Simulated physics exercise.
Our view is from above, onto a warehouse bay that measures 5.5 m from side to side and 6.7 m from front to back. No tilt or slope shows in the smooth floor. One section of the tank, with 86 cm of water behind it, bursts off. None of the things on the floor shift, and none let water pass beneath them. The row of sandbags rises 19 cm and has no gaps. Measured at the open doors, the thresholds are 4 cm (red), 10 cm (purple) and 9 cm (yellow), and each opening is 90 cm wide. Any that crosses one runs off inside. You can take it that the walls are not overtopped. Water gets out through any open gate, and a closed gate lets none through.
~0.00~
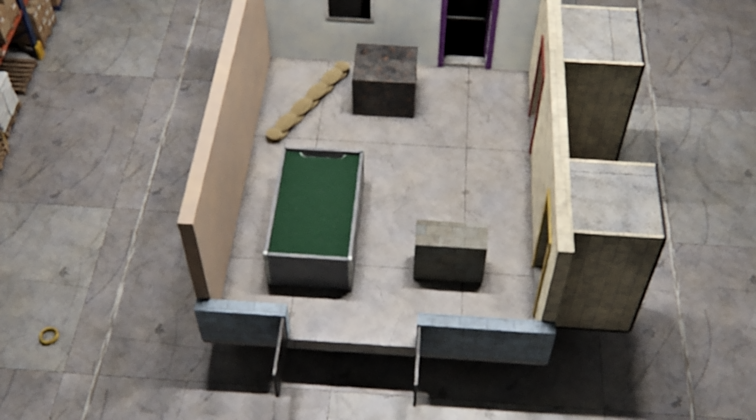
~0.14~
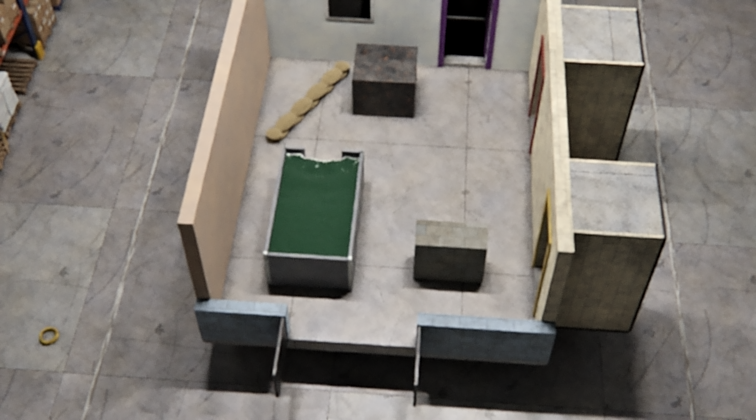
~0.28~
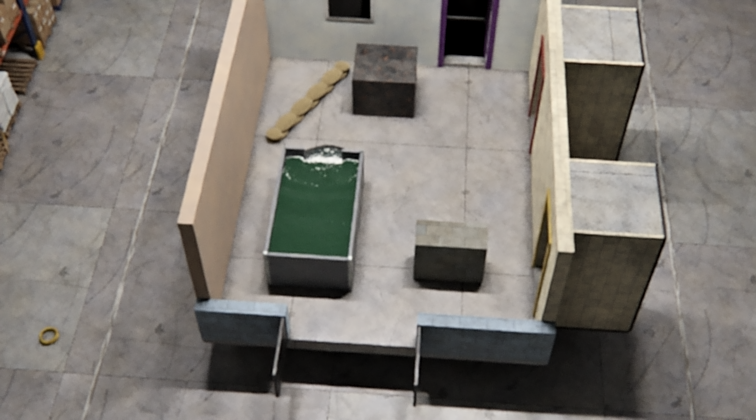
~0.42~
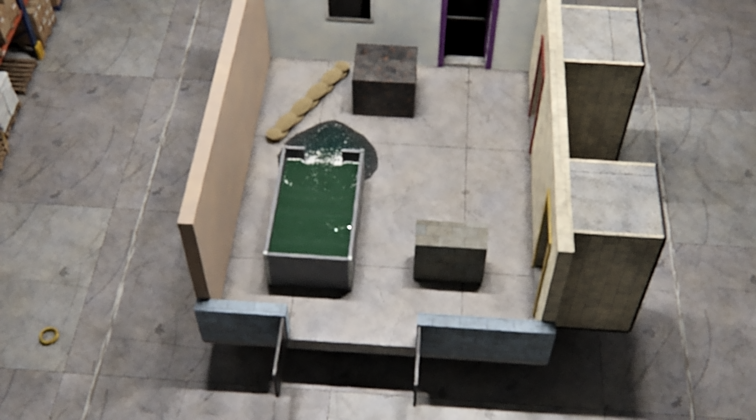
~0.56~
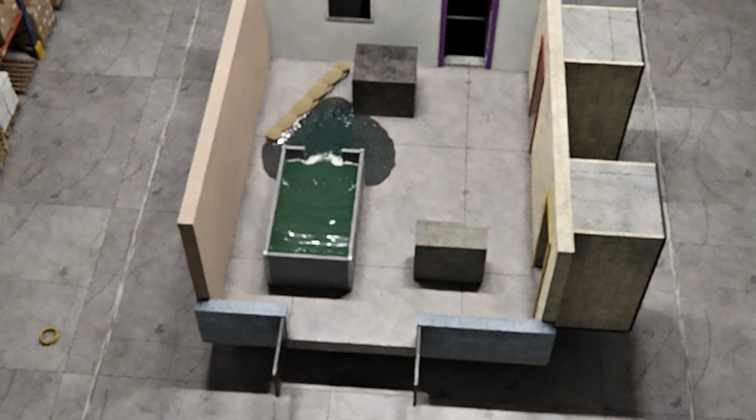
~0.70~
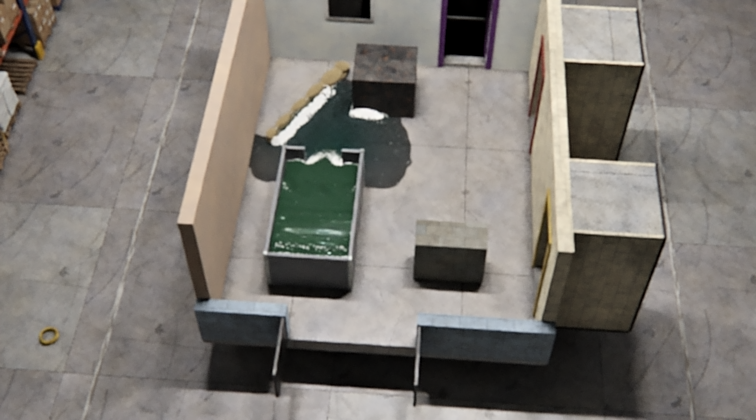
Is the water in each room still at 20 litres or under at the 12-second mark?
Red door: No, over; purple door: Yes, still at or under; yellow door: Yes, still at or under.
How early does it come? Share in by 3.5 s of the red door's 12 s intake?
About 25%.
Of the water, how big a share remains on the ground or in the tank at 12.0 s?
84 %.
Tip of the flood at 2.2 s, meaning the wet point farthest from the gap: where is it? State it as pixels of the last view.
Around (514, 71).
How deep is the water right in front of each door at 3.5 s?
Red 13 cm, purple 9 cm, yellow 0 cm.
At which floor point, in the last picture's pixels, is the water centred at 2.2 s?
Centre: Approx. (335, 179) px.
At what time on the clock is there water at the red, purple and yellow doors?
Red: 2.0 s; purple: 1.8 s; yellow: 4.0 s.
After 1.4 s water covers 25 % of the floor and is deepest (44 cm) near (321, 177); red door not reached, purple door not reached, yellow door not reached.
After 2.2 s water covers 45 % of the floor and is deepest (42 cm) near (344, 79); red door 7 cm at the sill, 3 L in, purple door 3 cm at the sill, 0 L in, yellow door not reached.
After 3.5 s water covers 55 % of the floor and is deepest (28 cm) near (344, 79); red door 13 cm at the sill, 68 L in, purple door 9 cm at the sill, 0 L in, yellow door not reached.
After 7.0 s water covers 80 % of the floor and is deepest (20 cm) near (528, 342); red door 12 cm at the sill, 175 L in, purple door 7 cm at the sill, 2 L in, yellow door 5 cm at the sill, 0 L in.
After 12.0 s water covers 95 % of the floor and is deepest (10 cm) near (342, 92); red door 8 cm at the sill, 286 L in, purple door 6 cm at the sill, 3 L in, yellow door 9 cm at the sill, 4 L in.
